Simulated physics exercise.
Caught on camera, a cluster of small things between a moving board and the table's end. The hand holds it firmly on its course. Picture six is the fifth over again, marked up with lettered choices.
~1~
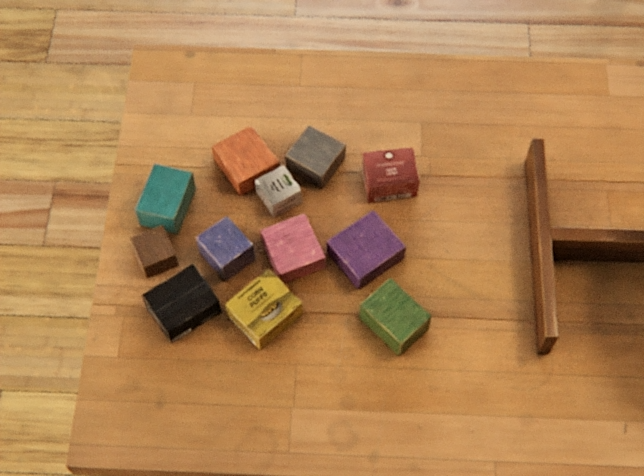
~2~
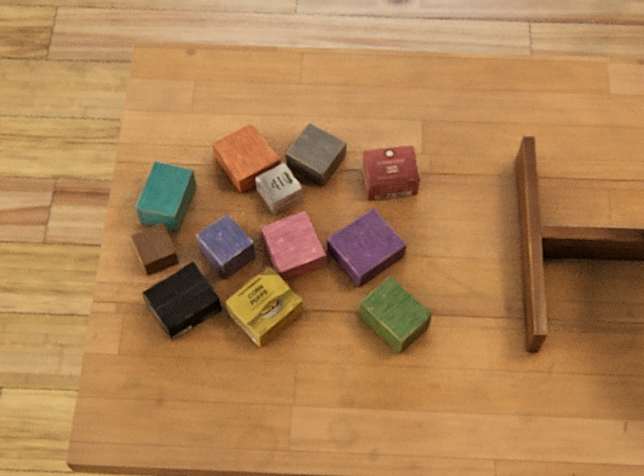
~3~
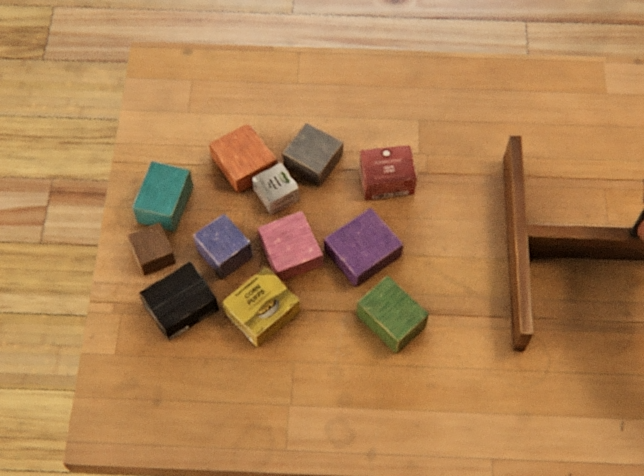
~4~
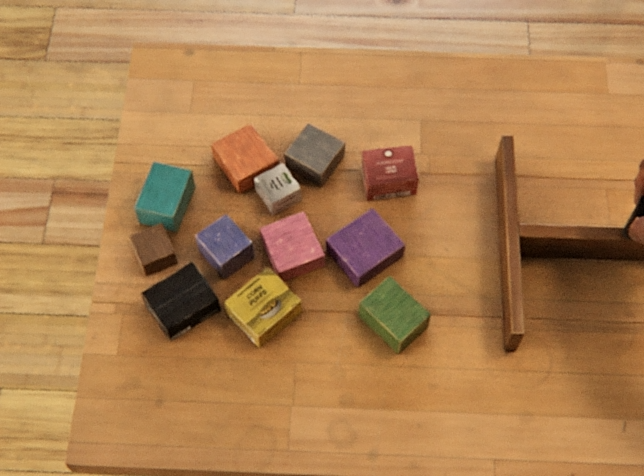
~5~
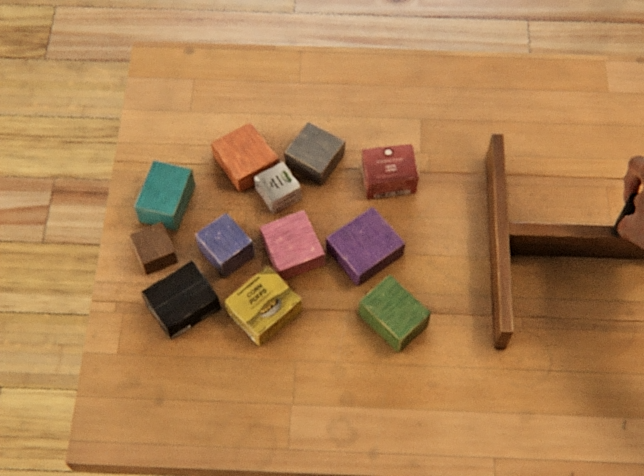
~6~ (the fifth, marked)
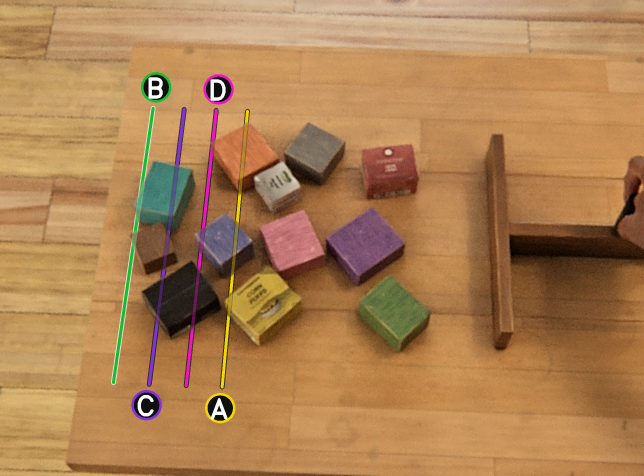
At first, a cluster of small coloured blocks and boxes sits on a wooden table, with a T-shaped wooden board standing apart at the right. The board slides slowly leftward a short way, and a hand gripping its handle comes into view at the right edge, while the blocks stay still.
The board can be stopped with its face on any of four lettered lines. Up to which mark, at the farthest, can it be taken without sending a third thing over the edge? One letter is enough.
At A, and not beyond.
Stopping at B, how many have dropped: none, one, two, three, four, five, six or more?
By then, six or more.
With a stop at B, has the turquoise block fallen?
By then, yes.
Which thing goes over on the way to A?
It is the brown block.
On the copy, A at (236, 239); B at (135, 236); C at (168, 237); D at (202, 238).
On A. First, board (405, 224); green block (361, 309); red box (371, 169).
Then, board (310, 221); brown block (136, 252); black box (164, 311).
Finally, board (238, 218); brown block over the edge; turquoise block (108, 190); one fallen.
By contrast, B drops nine; C drops nine; D drops five.
